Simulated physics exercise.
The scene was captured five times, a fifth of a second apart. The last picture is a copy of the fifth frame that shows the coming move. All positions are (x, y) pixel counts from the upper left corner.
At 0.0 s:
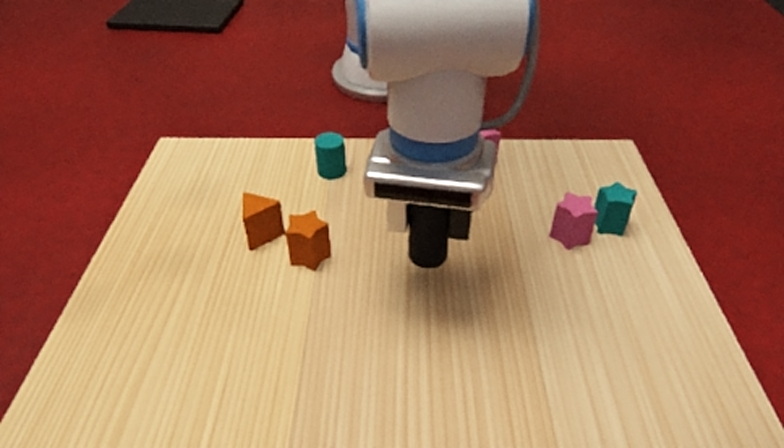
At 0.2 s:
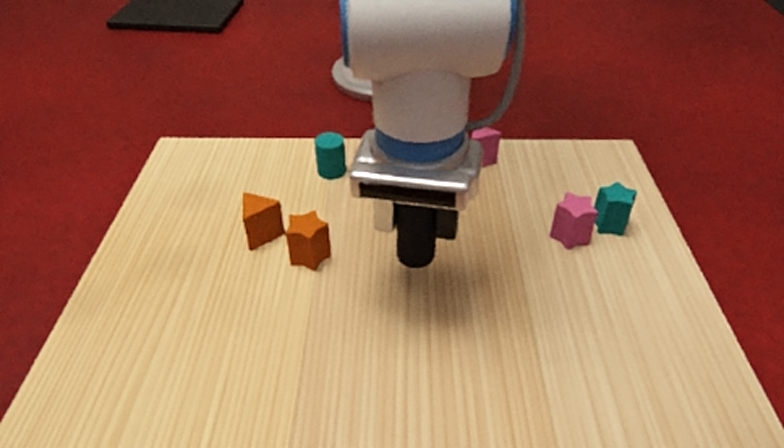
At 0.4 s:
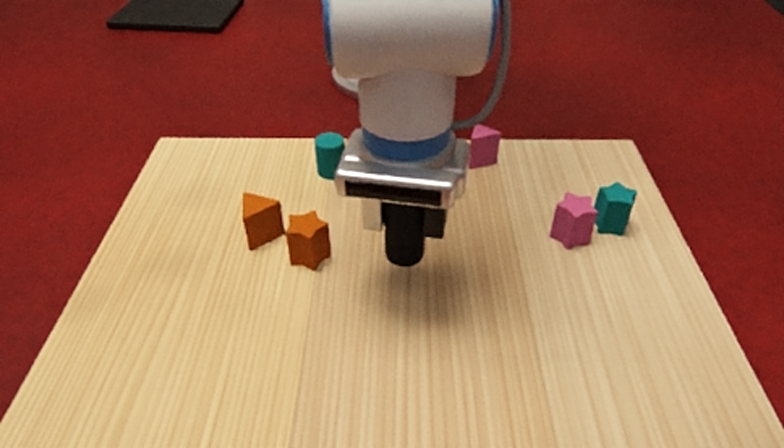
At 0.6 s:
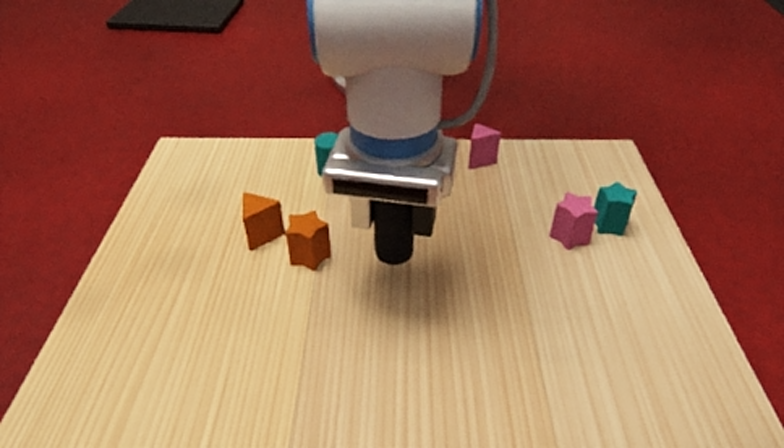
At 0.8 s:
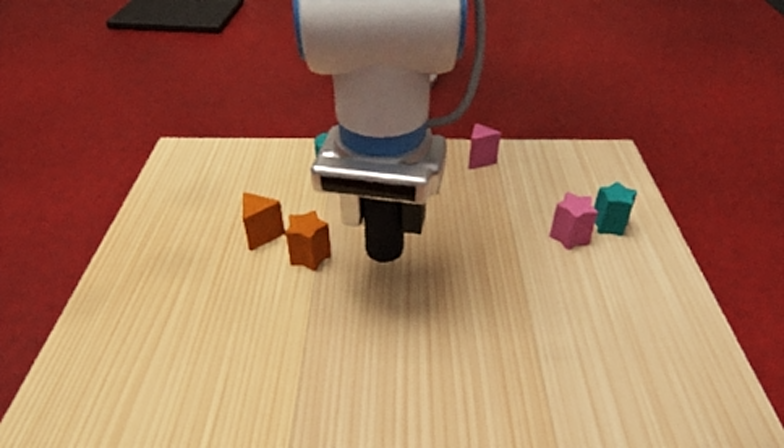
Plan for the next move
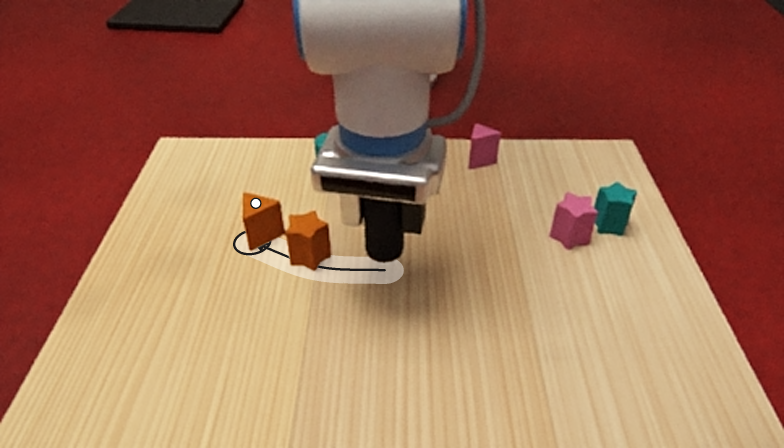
A white and blue robot arm with a black cylindrical tip reaches over a pale wooden table on a red floor, seen from the front and slightly above. An orange triangle and orange star sit at left, a teal cylinder and pink triangle at the back, and pink and teal star-shaped blocks at right. The arm slides steadily left, while the blocks and camera stay still.
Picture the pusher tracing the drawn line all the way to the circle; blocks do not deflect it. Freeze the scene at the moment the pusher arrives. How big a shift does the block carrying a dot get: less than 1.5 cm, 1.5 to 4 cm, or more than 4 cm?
Distance: More than 4 cm.
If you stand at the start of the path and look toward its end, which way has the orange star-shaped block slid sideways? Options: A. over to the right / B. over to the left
A: Over to the right.
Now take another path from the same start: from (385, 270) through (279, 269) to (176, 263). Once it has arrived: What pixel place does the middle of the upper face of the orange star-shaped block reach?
It ends at (266, 213).
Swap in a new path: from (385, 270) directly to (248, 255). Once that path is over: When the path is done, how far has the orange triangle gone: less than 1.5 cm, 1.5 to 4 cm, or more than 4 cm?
The answer is over 4 cm.
Drawn move, from (385, 270) through (335, 269) and (291, 258) to (252, 242); the dot is on the orange triangle.
The first path, step by step. One third of the way, pusher (333, 250); nothing pushed yet.
Two thirds of the way, pusher (287, 239); orange triangle (247, 196), turned 25° anticlockwise; orange star-shaped block (271, 206), turned 25° clockwise.
At the end, pusher (248, 223); orange triangle (226, 176); orange star-shaped block (243, 189), turned 40° clockwise.
